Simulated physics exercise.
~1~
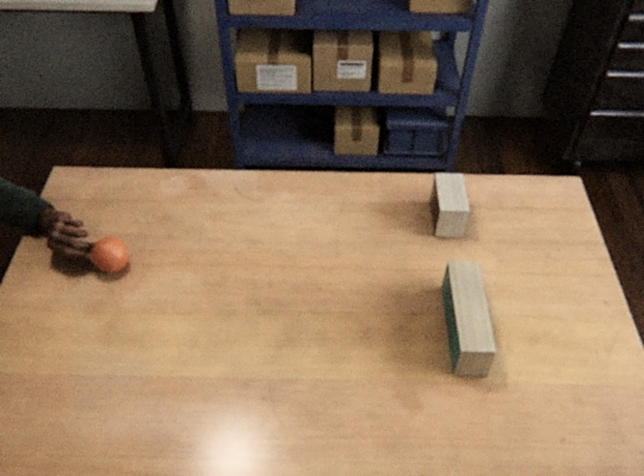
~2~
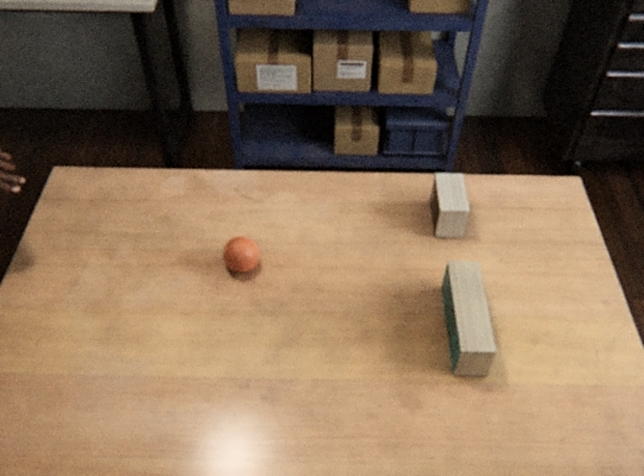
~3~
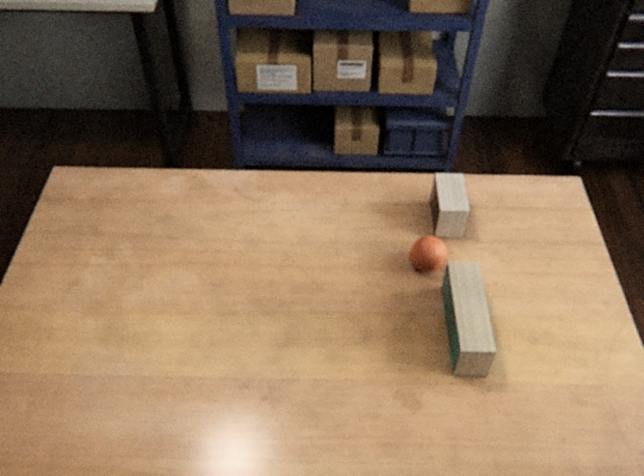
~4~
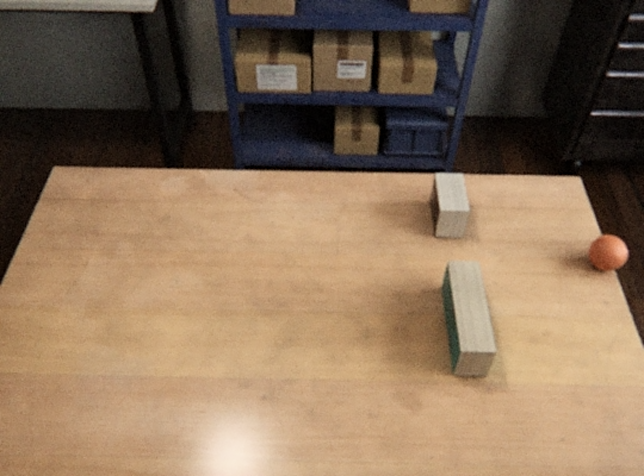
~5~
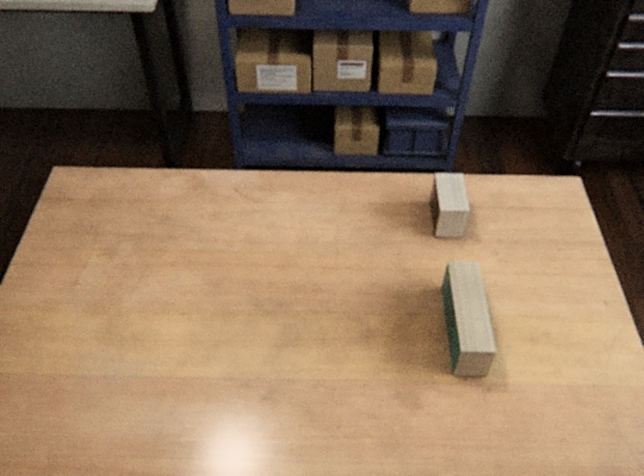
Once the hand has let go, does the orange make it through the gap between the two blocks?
Yes, the orange rolls through the gap between the blocks and comes out on the right side, while both blocks stay in place.
An orange ball-like fruit sits beside a hand at the left of a pale wooden table, seen from above, with a blue shelf of cardboard boxes behind. Toward the right stand two pale-topped blocks, a small one farther back and a longer one with a green side nearer, with a narrow gap between them. The hand lets go and draws back as the orange rolls right across the open tabletop. It reaches the gap, passes between the blocks and carries on to the table's right edge. At the end the orange is out of sight, and both blocks stand where they were.
